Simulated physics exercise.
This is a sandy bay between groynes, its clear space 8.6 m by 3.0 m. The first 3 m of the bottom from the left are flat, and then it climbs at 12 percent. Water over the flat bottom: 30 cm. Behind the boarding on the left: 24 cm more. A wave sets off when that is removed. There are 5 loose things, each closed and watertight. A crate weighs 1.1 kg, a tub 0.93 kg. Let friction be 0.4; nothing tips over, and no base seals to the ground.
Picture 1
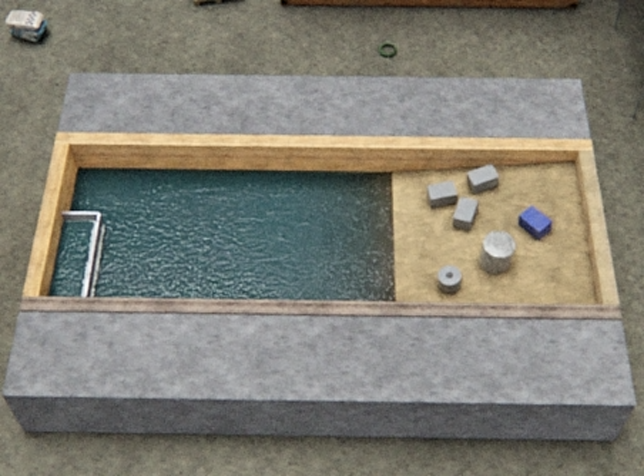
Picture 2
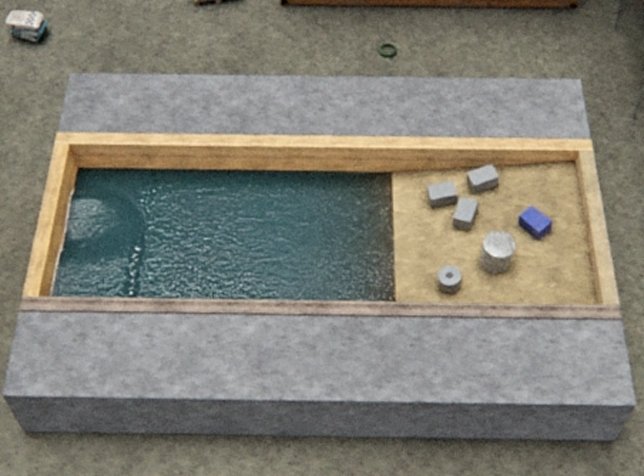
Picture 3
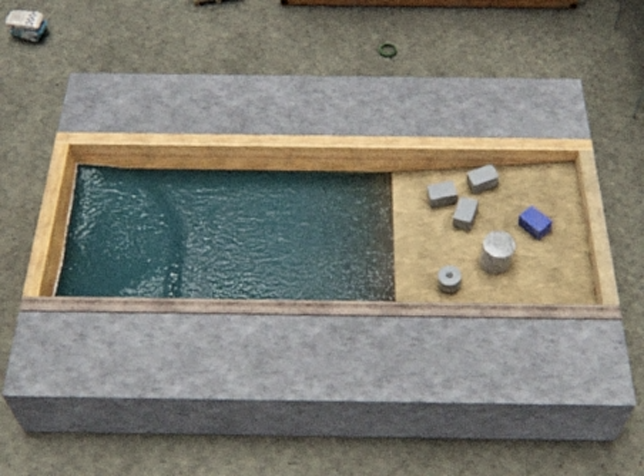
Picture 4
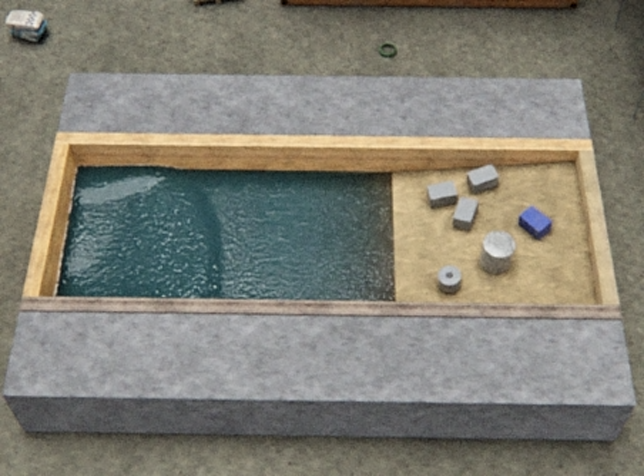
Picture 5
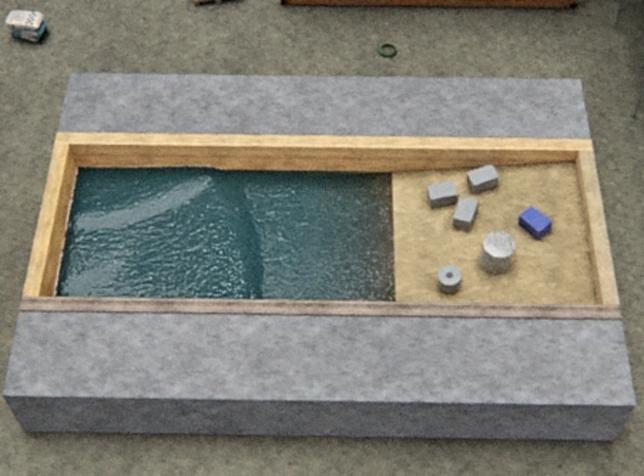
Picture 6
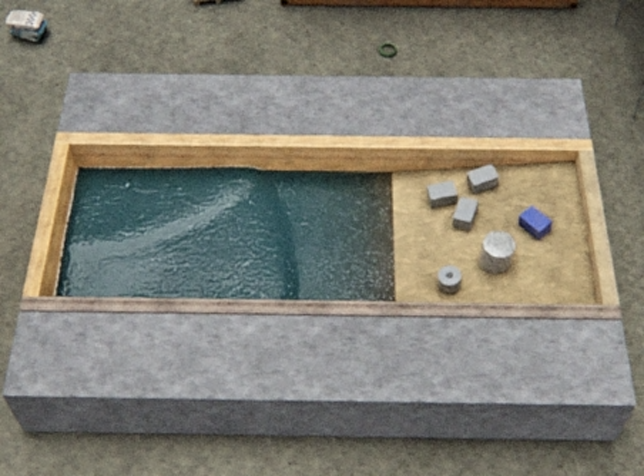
The clip opens on a walled basin with dark water on the left and dry sand on the right, where a blue crate and several grey objects lie. The pale barrier at the left end disappears, and a curved swell spreads rightward across the water, while everything on the sand stays still.
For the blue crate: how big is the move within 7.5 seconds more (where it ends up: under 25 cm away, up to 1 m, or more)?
Blue crate: Essentially unmoved.
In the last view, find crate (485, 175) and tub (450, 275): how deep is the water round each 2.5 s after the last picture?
Around 0 cm and 1 cm.
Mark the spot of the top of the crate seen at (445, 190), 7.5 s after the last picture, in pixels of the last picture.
It should be close to pixel (323, 214).
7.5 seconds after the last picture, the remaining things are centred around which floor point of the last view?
Around (450, 228).
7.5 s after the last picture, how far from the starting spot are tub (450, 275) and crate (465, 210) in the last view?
0 cm and 0 cm respectively.
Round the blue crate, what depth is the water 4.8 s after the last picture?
0 cm or so.
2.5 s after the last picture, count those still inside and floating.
Total: 0.
Then, 0.6 s after the last picture the blue crate is near (537, 218), 0.0 m from its start, aground; 0 afloat.
Then, 2.5 s after the last picture the blue crate is near (537, 218), 0.0 m from its start, aground; 0 afloat.
Then, 4.8 s after the last picture the blue crate is near (537, 218), 0.0 m from its start, aground; 0 afloat.
Then, 7.5 s after the last picture the blue crate is near (537, 218), 0.0 m from its start, aground; 1 afloat.
